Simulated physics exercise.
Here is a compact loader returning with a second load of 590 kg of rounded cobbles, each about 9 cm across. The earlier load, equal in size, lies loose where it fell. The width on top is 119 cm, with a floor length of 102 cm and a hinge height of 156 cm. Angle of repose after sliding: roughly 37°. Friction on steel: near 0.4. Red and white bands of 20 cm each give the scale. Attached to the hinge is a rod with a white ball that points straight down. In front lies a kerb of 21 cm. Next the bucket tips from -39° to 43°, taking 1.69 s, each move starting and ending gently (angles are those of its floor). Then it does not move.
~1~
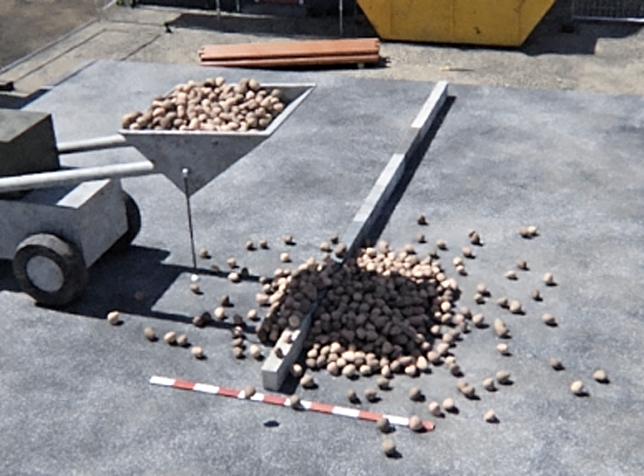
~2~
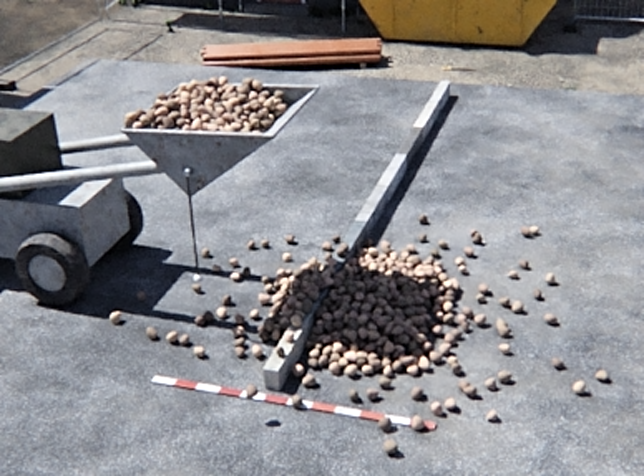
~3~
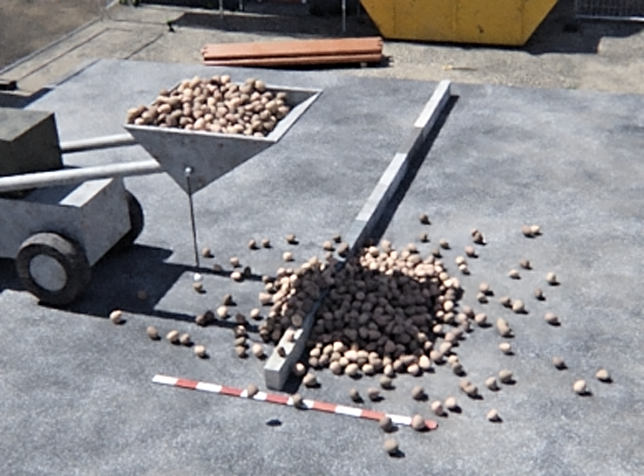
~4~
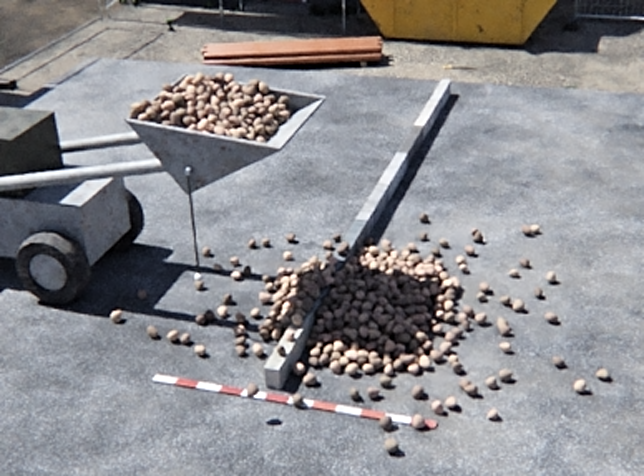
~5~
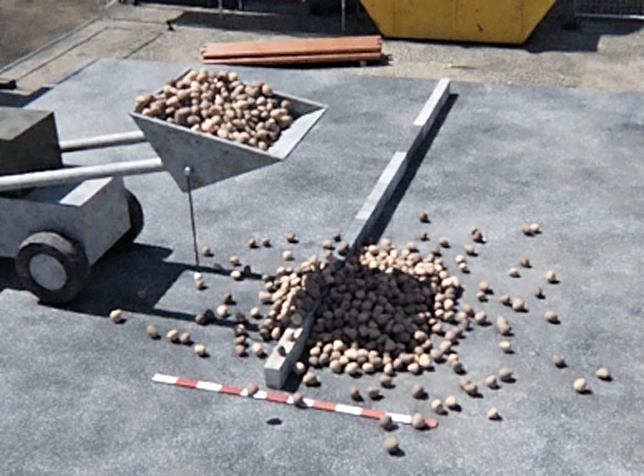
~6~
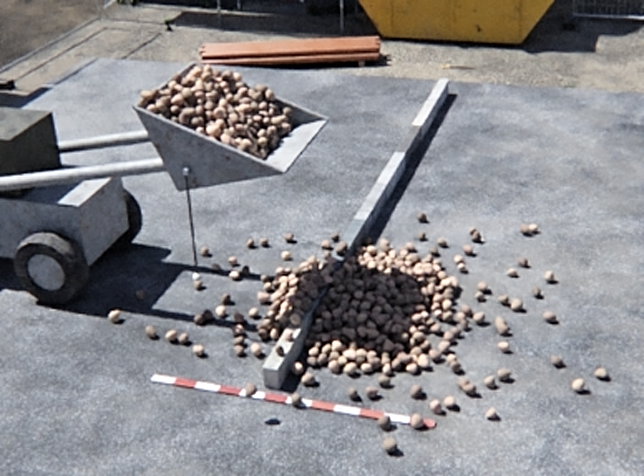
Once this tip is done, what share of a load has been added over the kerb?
About 61 per cent.
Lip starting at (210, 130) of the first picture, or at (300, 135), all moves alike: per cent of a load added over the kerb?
Some 5 percent, and then 95 percent.
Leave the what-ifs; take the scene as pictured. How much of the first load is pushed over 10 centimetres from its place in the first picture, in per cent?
Close to 15 in a hundred of them.
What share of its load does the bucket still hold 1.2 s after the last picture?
Roughly 25 per cent remains inside.
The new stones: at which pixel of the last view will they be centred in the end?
In the last view, somewhere near (340, 292).
Then, 0.7 s after the last picture the floor is at 30°; in per cent of one load, 97 in the bucket, 26 on this side of the kerb, 78 over the kerb; the foremost stones are at (546, 346).
Then, 1.2 s after the last picture the floor is at 43°; in per cent of one load, 25 in the bucket, 72 on this side of the kerb, 104 over the kerb; the foremost stones are at (546, 346).
Then, 1.5 s after the last picture the floor is at 43°; in per cent of one load, 1 in the bucket, 70 on this side of the kerb, 130 over the kerb; the foremost stones are at (546, 346).
Then, 4.3 s after the last picture the floor is at 43°; in per cent of one load, 0 in the bucket, 63 on this side of the kerb, 138 over the kerb; the foremost stones are at (570, 324). Net gain over the kerb, 61.
